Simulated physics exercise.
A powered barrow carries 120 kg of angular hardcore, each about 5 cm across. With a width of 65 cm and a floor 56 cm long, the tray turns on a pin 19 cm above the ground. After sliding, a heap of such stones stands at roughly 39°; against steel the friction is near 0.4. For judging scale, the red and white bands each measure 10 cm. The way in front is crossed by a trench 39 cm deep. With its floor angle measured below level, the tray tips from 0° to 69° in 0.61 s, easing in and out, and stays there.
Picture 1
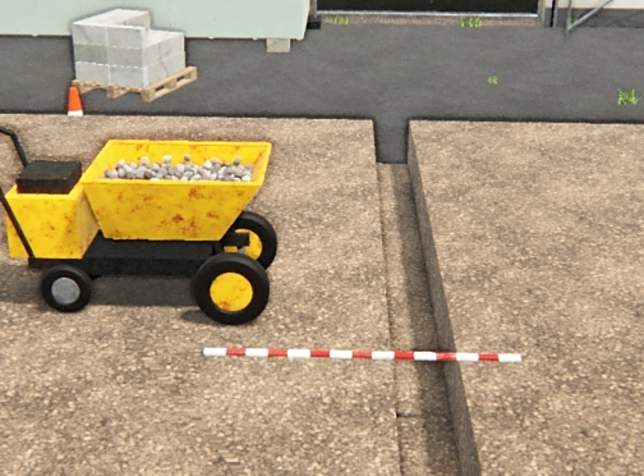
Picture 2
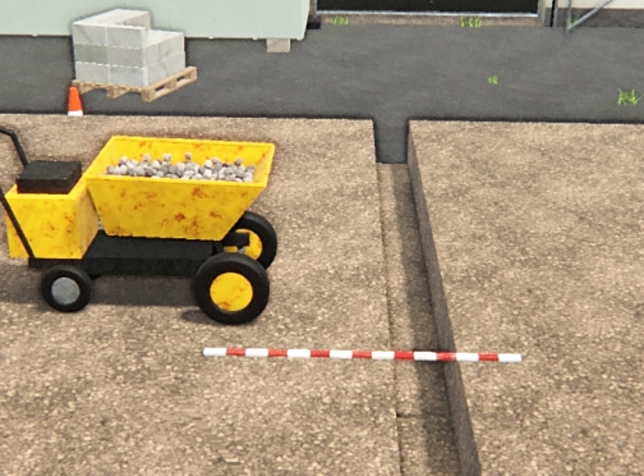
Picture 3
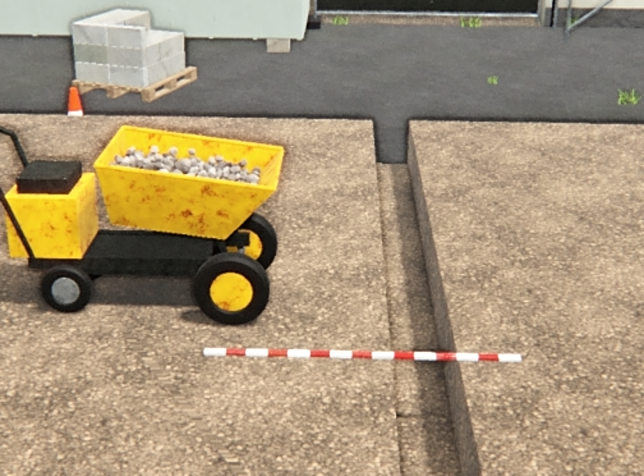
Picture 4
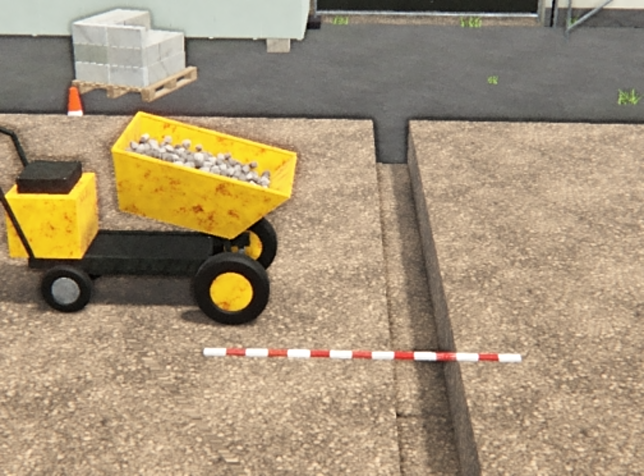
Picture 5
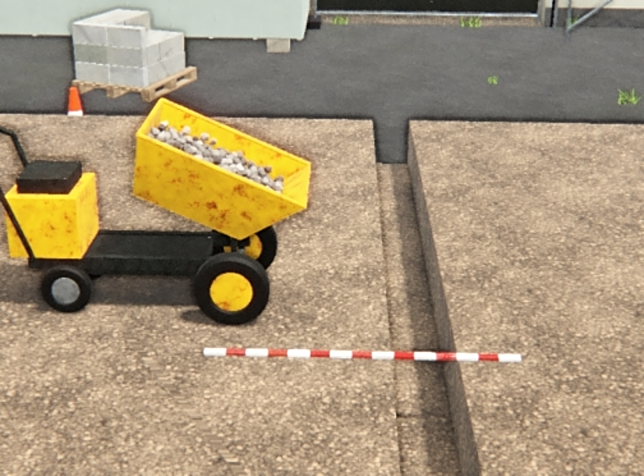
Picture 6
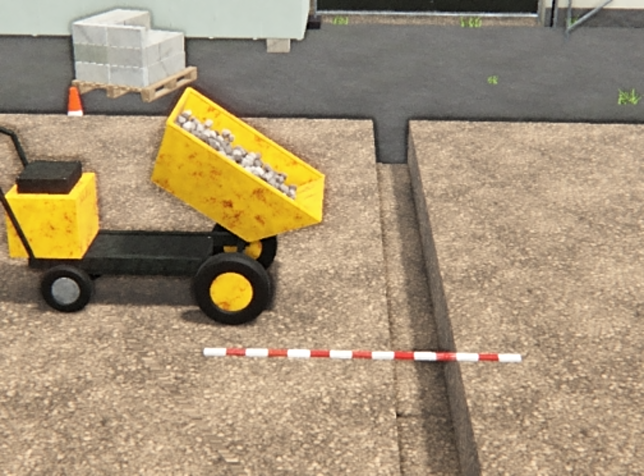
The footage shows a yellow powered barrow loaded with grey stones standing left of a trench, behind a red and white striped pole, as its tray tilts forward to the right, its rear rising steadily while the wheels stay still.
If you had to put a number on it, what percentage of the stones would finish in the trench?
I'd put it at about 61 percent.
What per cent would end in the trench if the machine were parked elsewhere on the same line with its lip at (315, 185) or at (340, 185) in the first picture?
About 40 per cent from the first spot, about 25 from the second.
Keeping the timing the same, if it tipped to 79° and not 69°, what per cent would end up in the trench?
In that case around 70 percent.
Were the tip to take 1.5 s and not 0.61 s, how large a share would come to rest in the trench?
In that case, around 40%.
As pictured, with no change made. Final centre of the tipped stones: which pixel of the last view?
I'd point to around (412, 350).
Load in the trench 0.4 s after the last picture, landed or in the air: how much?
By that point it's something like 5 in a hundred.
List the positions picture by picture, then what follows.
The first frame shows lip at (260, 185), floor tilted 0°, highest stones at (174, 169).
In the second frame, the tray is at 2°, its lip at (264, 186); the top of the load is at (160, 167).
The third frame shows lip at (274, 189), floor tilted 7°, highest stones at (139, 158).
In the fourth frame, the tray is at 14°, its lip at (289, 196); the top of the load is at (151, 146).
In the fifth frame, the tray is at 24°, its lip at (305, 207); the top of the load is at (168, 133).
The sixth frame shows lip at (320, 221), floor tilted 34°, highest stones at (189, 123).
Then, 0.2 s after the last picture the floor is at 59°, 100 % in the tray; the foremost stones are at (328, 233).
Then, 0.4 s after the last picture the floor is at 69°, 83 % in the tray, 11 % short of the trench, 6 % in the trench; the foremost stones are at (411, 296).
Then, 0.8 s after the last picture the floor is at 69°, 35 % in the tray, 13 % short of the trench, 51 % in the trench, 2 % past the trench; the foremost stones are at (505, 300).
Then, 2.7 s after the last picture the floor is at 69°, 22 % in the tray, 16 % short of the trench, 61 % in the trench, 2 % past the trench; the foremost stones are at (540, 300).
